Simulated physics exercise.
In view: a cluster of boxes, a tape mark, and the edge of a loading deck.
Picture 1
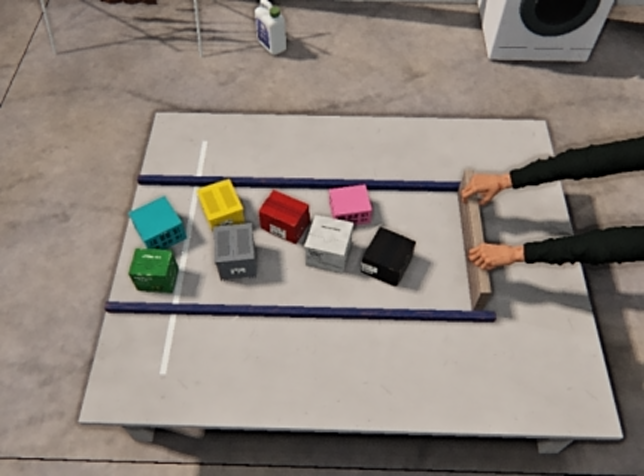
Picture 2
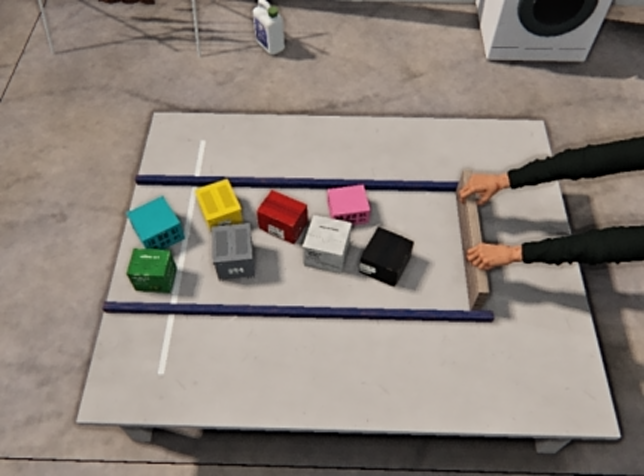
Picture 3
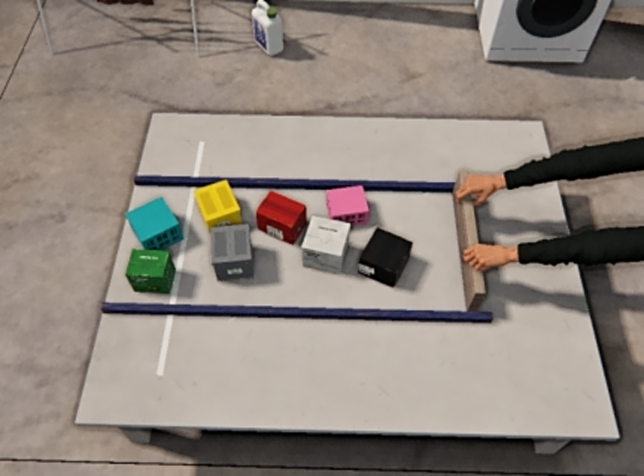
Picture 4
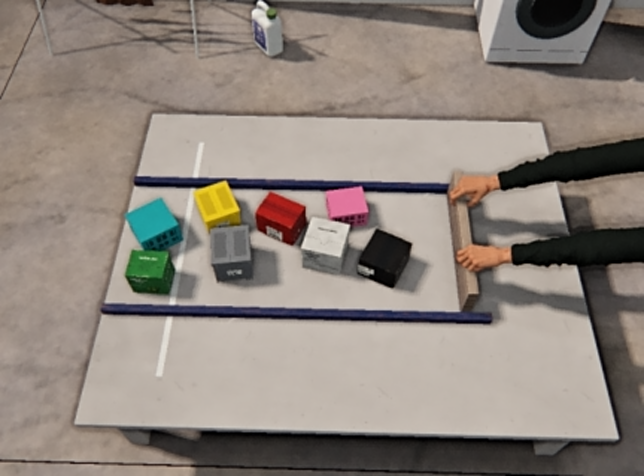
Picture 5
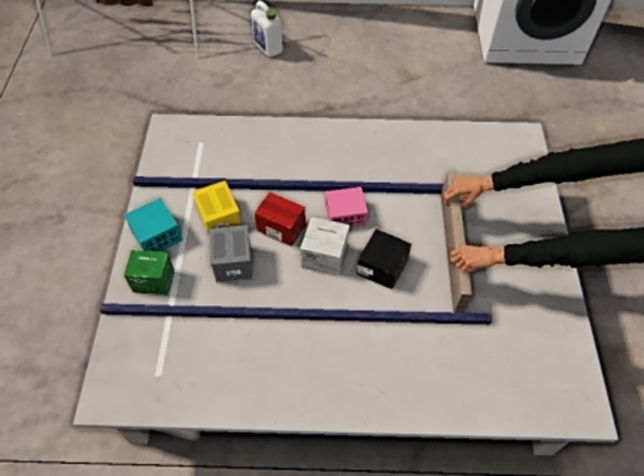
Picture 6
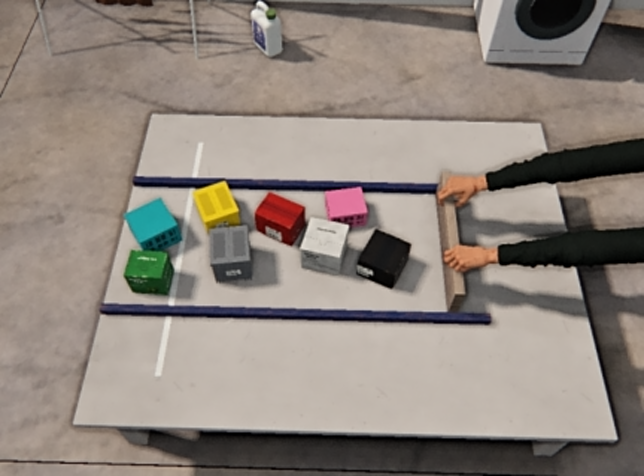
On a pale tabletop on a concrete floor, two hands slide a plank slightly left between blue rails while eight coloured boxes sit still.
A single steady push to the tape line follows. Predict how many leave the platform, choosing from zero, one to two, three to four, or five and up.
You'd find the ones that came down come in at a three or four here.
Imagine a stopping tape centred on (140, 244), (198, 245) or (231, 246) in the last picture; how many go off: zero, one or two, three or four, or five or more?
Five or over; either three or four; one to two.
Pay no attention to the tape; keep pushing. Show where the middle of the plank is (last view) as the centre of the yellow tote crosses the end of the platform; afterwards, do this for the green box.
About (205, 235), and about (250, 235) for the other.
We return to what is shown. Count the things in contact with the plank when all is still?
It ends up touching 2.
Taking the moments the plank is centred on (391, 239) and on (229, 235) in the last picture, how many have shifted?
I get 1 at the one place and 8 at the other.
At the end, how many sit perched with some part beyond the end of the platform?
My count gives 2.
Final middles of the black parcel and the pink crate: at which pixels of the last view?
The black parcel ends at (155, 261) and the pink crate at (170, 202).
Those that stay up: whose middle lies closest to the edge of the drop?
The white box.
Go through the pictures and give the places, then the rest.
In the first frame, turquoise crate (158, 226); green box (154, 271); yellow tote (221, 207); plank (473, 239); tape (187, 243).
In the second frame, green box (152, 271); red parcel (283, 217).
In the third frame, yellow tote (218, 208); grey tote (233, 253).
In the fourth frame, turquoise crate (154, 227); pink crate (347, 208).
In the fifth frame, green box (150, 273); plank (455, 240).
In the sixth frame, turquoise crate (154, 228); green box (150, 273); yellow tote (217, 209); plank (449, 240); tape (182, 245).
Early on, none off yet; turquoise crate at rest near (154, 228); green box at rest near (150, 273); yellow tote at rest near (217, 209).
A while later, none off yet; turquoise crate travelled a little near (147, 225); green box travelled a little near (129, 274); yellow tote travelled about its own width near (190, 210).
Finally, the number that fall off is three or four; lost, grey tote, yellow tote, green box and turquoise crate.
